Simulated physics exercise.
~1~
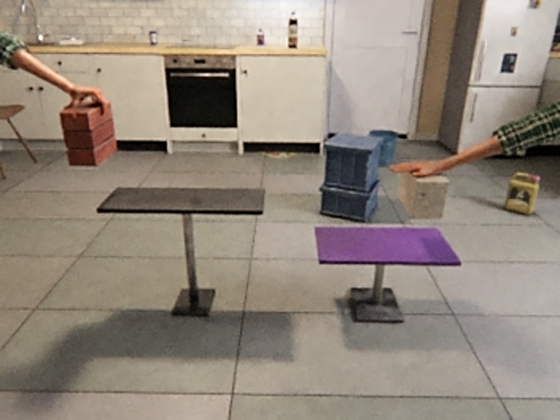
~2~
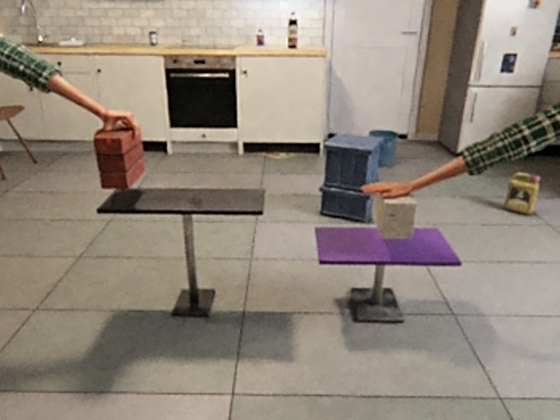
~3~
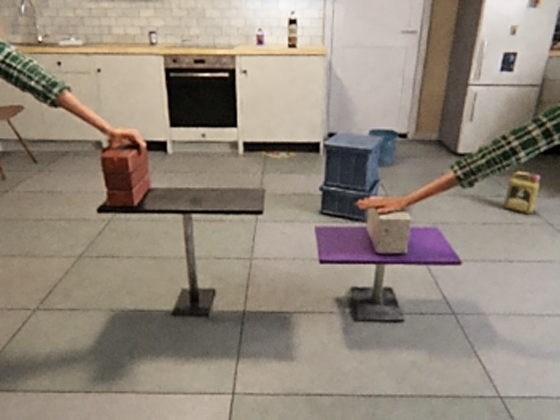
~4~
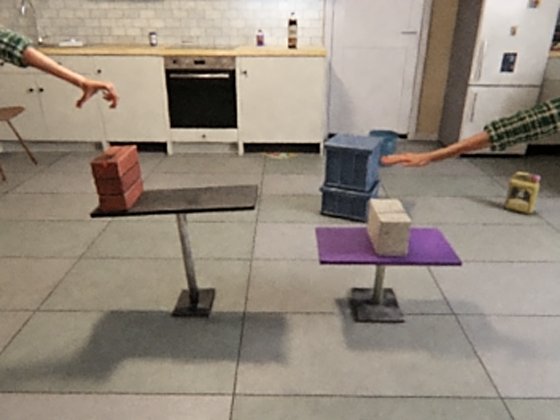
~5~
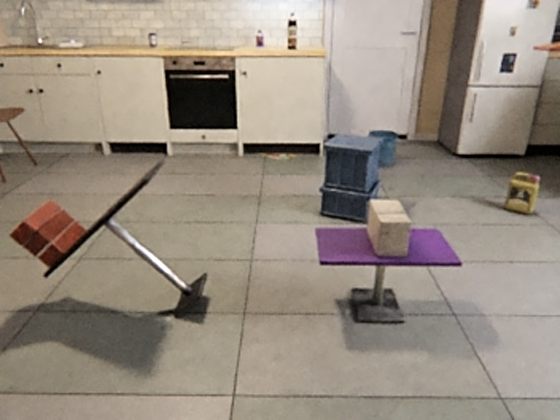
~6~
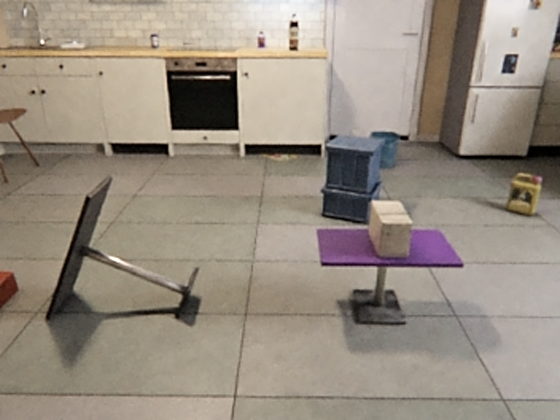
At first, two hands in plaid sleeves hold a stack of red bricks on the left and a pale block on the right, above a black side table and a lower purple one in a kitchen. The hands lower the bricks onto the left end of the black table and the block near the middle of the purple one. Both hands let go and draw back, and the black table starts tilting left. It tips over further as the bricks slide off toward the floor. The black table ends steeply tipped, while the purple table stays level with its block upright.
